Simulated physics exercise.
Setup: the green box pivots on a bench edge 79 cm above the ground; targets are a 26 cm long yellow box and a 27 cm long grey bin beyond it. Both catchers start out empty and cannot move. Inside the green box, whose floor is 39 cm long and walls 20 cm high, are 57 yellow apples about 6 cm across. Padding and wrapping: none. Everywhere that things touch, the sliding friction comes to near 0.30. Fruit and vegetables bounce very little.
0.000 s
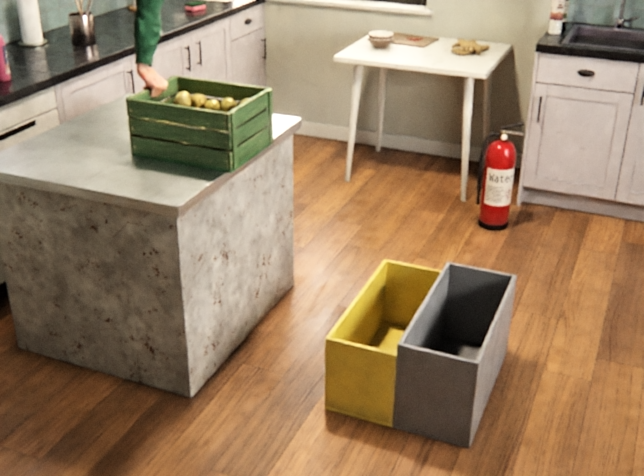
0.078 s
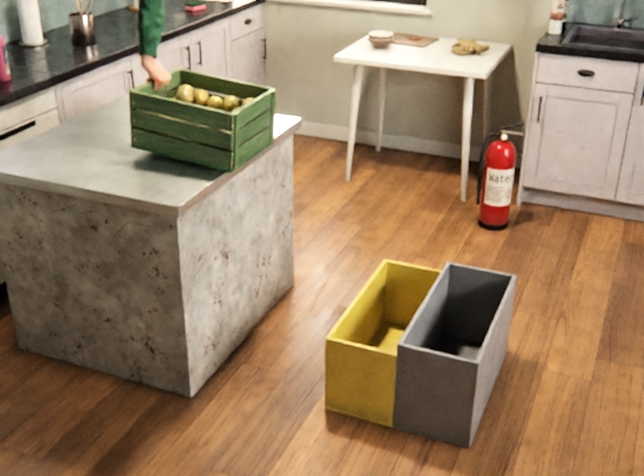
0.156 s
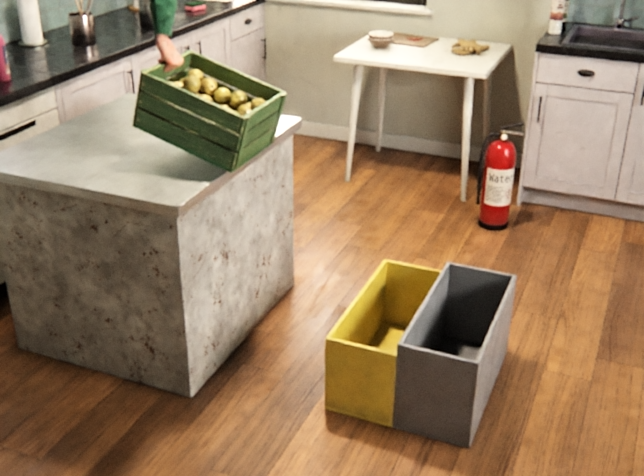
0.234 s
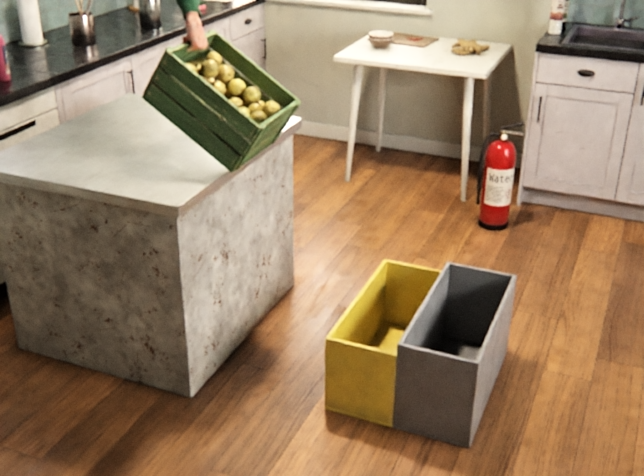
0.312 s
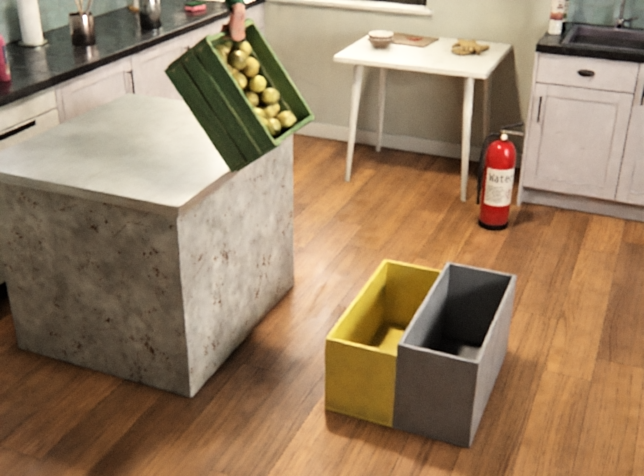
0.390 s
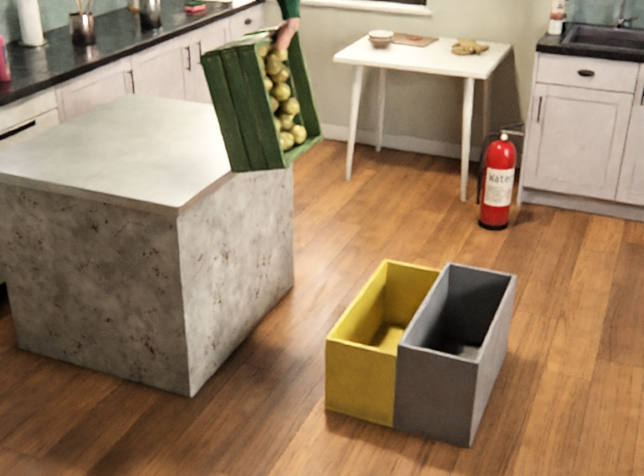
A green box of round yellow fruit tilting steeply rightward at a counter's edge, a green-sleeved hand gripping its raised end.
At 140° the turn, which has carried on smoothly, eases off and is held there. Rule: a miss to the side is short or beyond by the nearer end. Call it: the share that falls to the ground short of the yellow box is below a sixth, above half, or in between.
The share short of the yellow box is in between.
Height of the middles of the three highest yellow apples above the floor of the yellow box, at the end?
That is close to 11 centimetres.
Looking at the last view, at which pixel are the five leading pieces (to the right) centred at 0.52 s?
I'd say near (329, 106).
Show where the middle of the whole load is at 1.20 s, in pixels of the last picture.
I'd place it about (376, 354) in the last view.
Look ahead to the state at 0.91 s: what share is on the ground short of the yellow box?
Estimated fraction: Some 25 percent.
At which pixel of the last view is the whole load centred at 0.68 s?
Roughly at pixel (346, 207).
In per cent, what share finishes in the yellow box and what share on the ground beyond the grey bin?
Shares, in order: About 40 percent and 0 percent.
After 0.52 s, tilt 110°; 56 still in the green box and 1 in the air.
After 0.68 s, tilt 137°; 8 still in the green box and 49 in the air.
After 0.91 s, tilt 140°; 21 in the yellow box, 10 in the grey bin, 13 on the ground short of the yellow box and 13 in the air.
Final count (at 1.20 s), 24 in the yellow box, 11 in the grey bin and 22 on the ground short of the yellow box. Asked share, 22 of 57, 39 per cent.
